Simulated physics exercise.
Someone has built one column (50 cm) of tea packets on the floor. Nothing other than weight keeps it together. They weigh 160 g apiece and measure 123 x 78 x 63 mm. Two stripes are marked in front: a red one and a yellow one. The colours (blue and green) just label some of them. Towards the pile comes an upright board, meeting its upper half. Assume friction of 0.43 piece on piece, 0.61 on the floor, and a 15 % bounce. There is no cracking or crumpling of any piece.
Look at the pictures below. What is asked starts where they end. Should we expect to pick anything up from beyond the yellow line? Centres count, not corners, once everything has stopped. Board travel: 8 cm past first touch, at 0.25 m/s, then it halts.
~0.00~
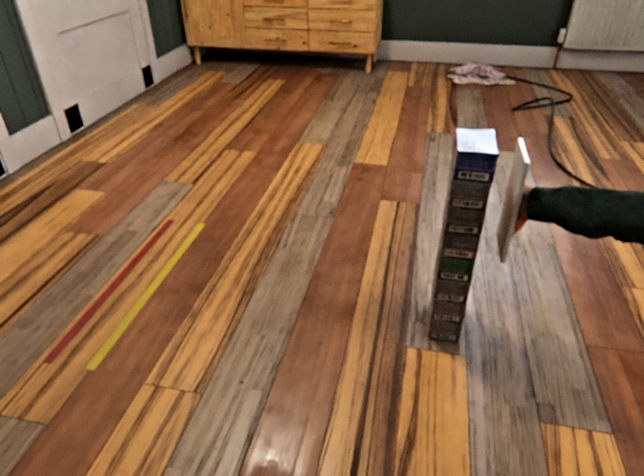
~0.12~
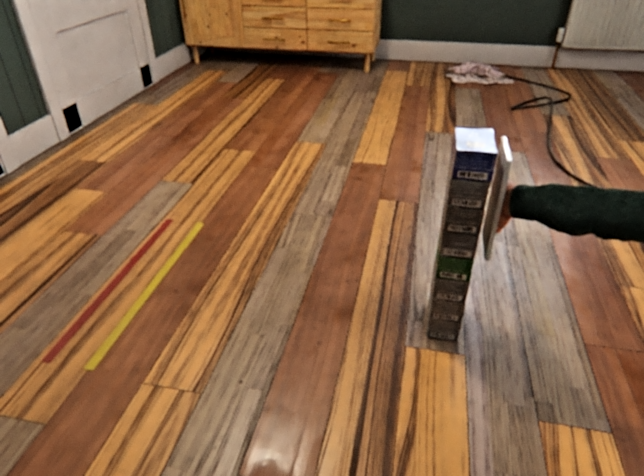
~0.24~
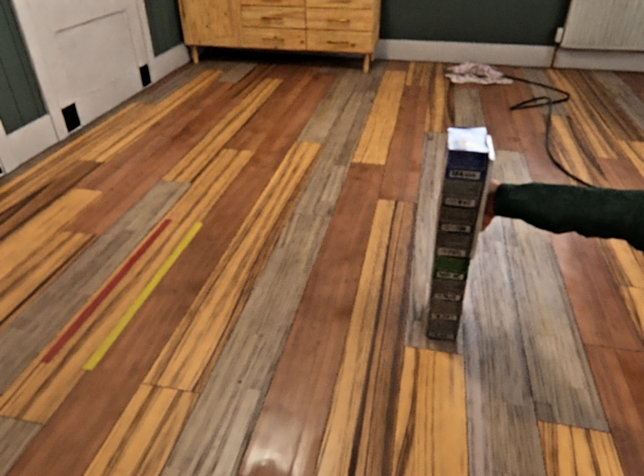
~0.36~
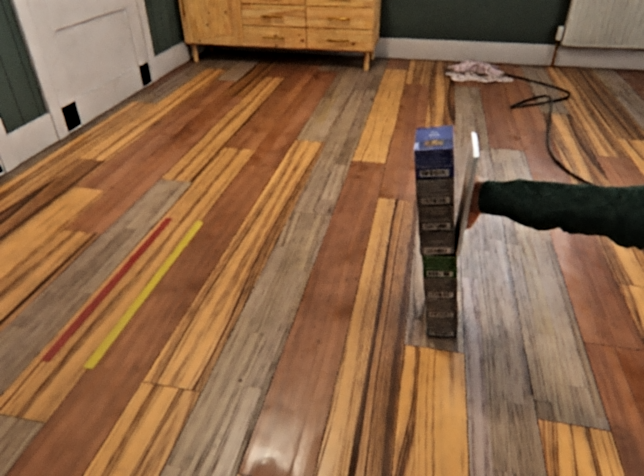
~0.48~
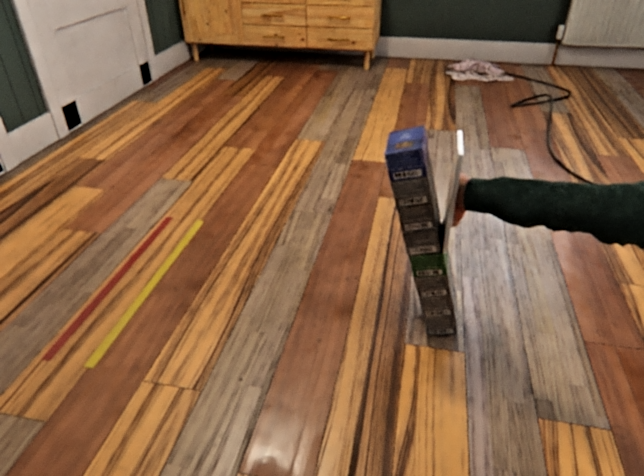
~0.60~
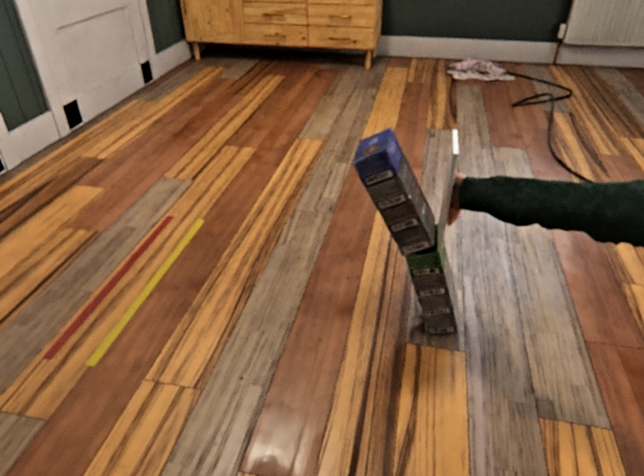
Not one ends past the yellow line.
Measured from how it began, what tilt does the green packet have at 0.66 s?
It sits at about 15 degrees.
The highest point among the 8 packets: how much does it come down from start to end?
About 25 cm.
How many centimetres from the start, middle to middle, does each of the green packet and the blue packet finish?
Green ends up some 6 cm away; blue ends up some 62 cm away.
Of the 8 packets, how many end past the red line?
The total is 0.
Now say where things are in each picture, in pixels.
In the first frame (each place is the centre of the face we see best), board (518, 203) 50 mm short; yellow line, near end, (105, 349); red line, near end, (64, 342); green packet (456, 270); blue packet (475, 167); all in place.
The second frame shows board (501, 201) 20 mm short; blue packet (474, 166).
The third frame shows board (484, 199) 10 mm in; blue packet (466, 166) moved 13 mm; 4 have shifted.
The fourth frame shows board (469, 196) 40 mm in; blue packet (434, 164) tilted 9°; green packet (440, 267) tilted 8°; 8 have shifted.
The fifth frame shows board (454, 194) 7 cm in; blue packet (406, 165) tilted 15°; green packet (428, 266) tilted 15°; steepest lean 16°, the packet at (433, 287); 8 have shifted.
The sixth frame shows board (449, 192) 8 cm in, stopped; yellow line, near end, (105, 345); red line, near end, (64, 338); blue packet (375, 170) tilted 28°, 33 mm lower; green packet (424, 265) tilted 17°; steepest lean 28°, the packet at (388, 195); 8 have shifted.
By 0.66 s, none of the 8 packets past the yellow line, 8 disturbed; blue packet tilted 40°, 55 mm lower; green packet tilted 17°.
By 0.74 s, none of the 8 packets past the yellow line, 8 disturbed; blue packet tilted 61°, 12 cm lower; green packet tilted 17°.
By 0.84 s, none of the 8 packets past the yellow line, 8 disturbed; blue packet on its side; green packet tilted 17°.
By 1.00 s, none of the 8 packets past the yellow line, 8 disturbed; blue packet tilted 60°, 42 cm lower; green packet tilted 17°.
When it is over (1.6 s), none of the 8 packets past the yellow line, 8 disturbed; blue packet on its side; green packet tilted 17°. The farthest middle lies 37 cm short of that line. In pixels of the last frame, middles, blue packet near (281, 285), green packet near (426, 250).
